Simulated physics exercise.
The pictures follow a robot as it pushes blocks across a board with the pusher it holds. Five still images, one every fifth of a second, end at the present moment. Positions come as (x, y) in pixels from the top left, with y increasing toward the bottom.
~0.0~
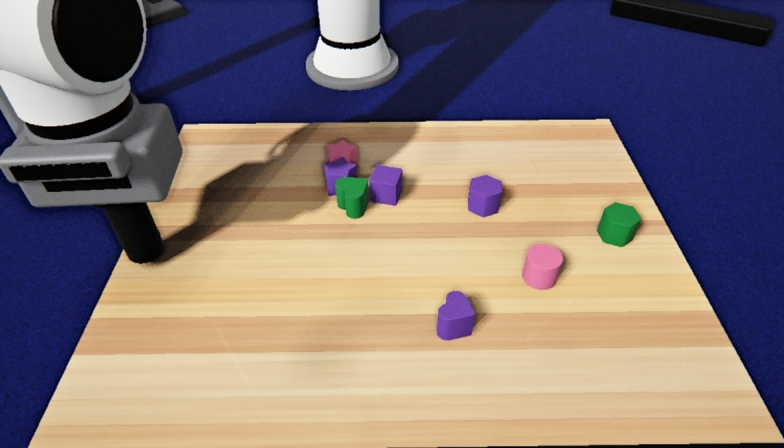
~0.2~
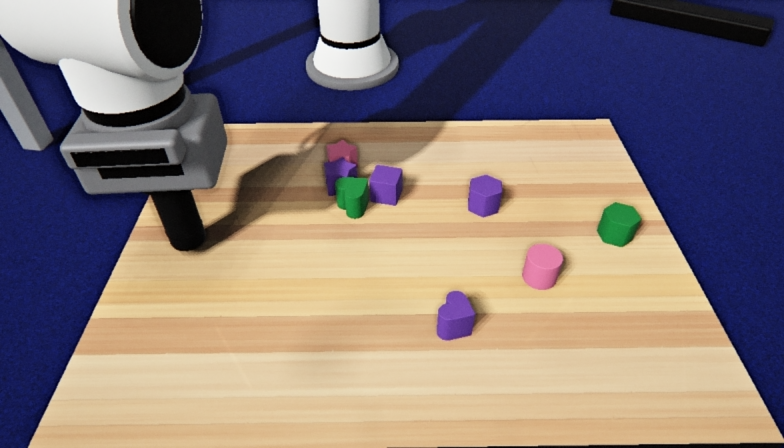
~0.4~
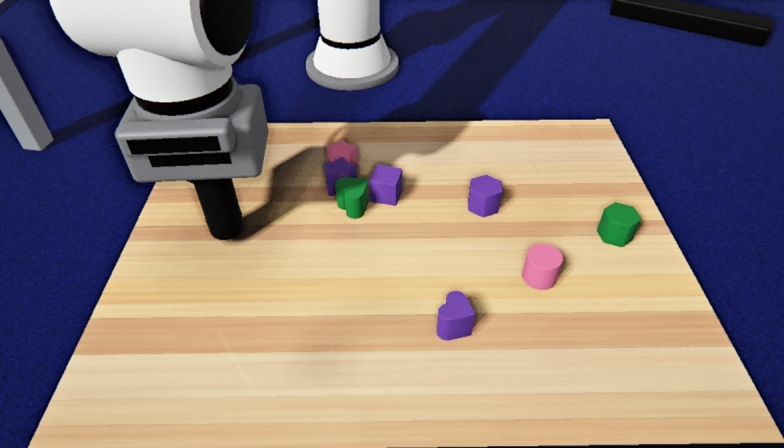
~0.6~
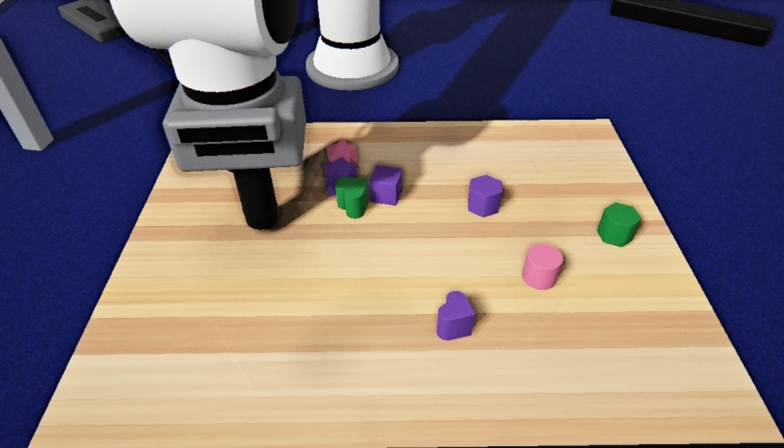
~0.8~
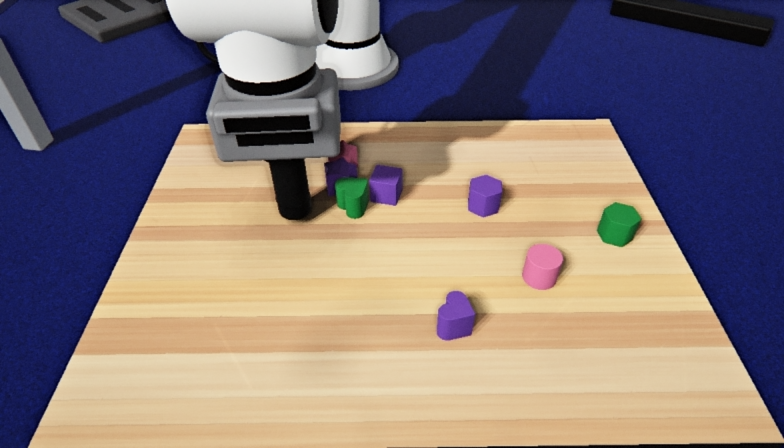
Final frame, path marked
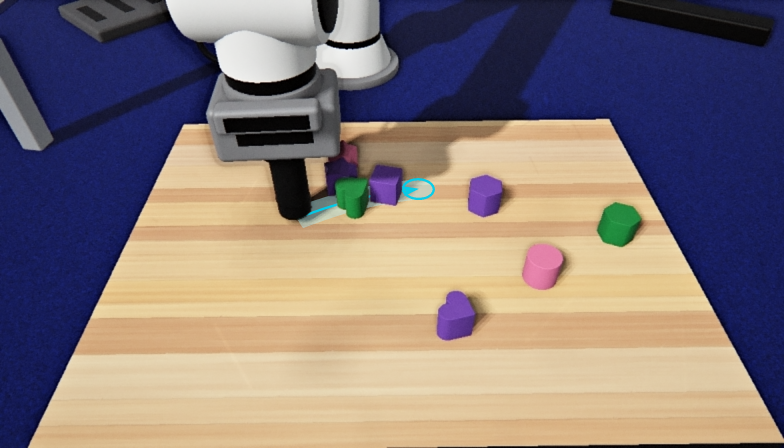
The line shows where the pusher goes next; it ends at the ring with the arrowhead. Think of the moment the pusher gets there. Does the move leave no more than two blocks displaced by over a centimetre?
It seems not.
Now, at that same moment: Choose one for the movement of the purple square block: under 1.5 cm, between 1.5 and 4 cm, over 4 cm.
The answer will be the long band, over 4 cm.
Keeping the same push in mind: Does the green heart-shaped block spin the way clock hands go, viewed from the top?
Going by the path, yes.
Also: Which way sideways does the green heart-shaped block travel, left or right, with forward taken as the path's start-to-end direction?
The shift goes right.
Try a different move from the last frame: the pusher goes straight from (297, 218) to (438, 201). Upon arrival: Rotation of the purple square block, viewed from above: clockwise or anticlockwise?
Looking down: Anticlockwise.
Drawn move, from (297, 218) through (337, 205) and (378, 195) to (418, 189).
What follows on the original path. One third of the way, pusher at (337, 196); green heart-shaped block at (366, 185), turned 30° clockwise; purple square block at (396, 174), turned 30° anticlockwise.
Two thirds of the way, pusher at (378, 187); purple star block at (349, 161), turned 35° anticlockwise; pink star block at (342, 146); green heart-shaped block at (396, 187), turned 85° clockwise; purple square block at (420, 173), turned 60° anticlockwise.
At the end, pusher at (419, 181); purple star block at (349, 161), turned 35° anticlockwise; pink star block at (342, 146); green heart-shaped block at (405, 188), turned 120° clockwise; purple square block at (448, 174), turned 80° anticlockwise; purple six-sided block still.
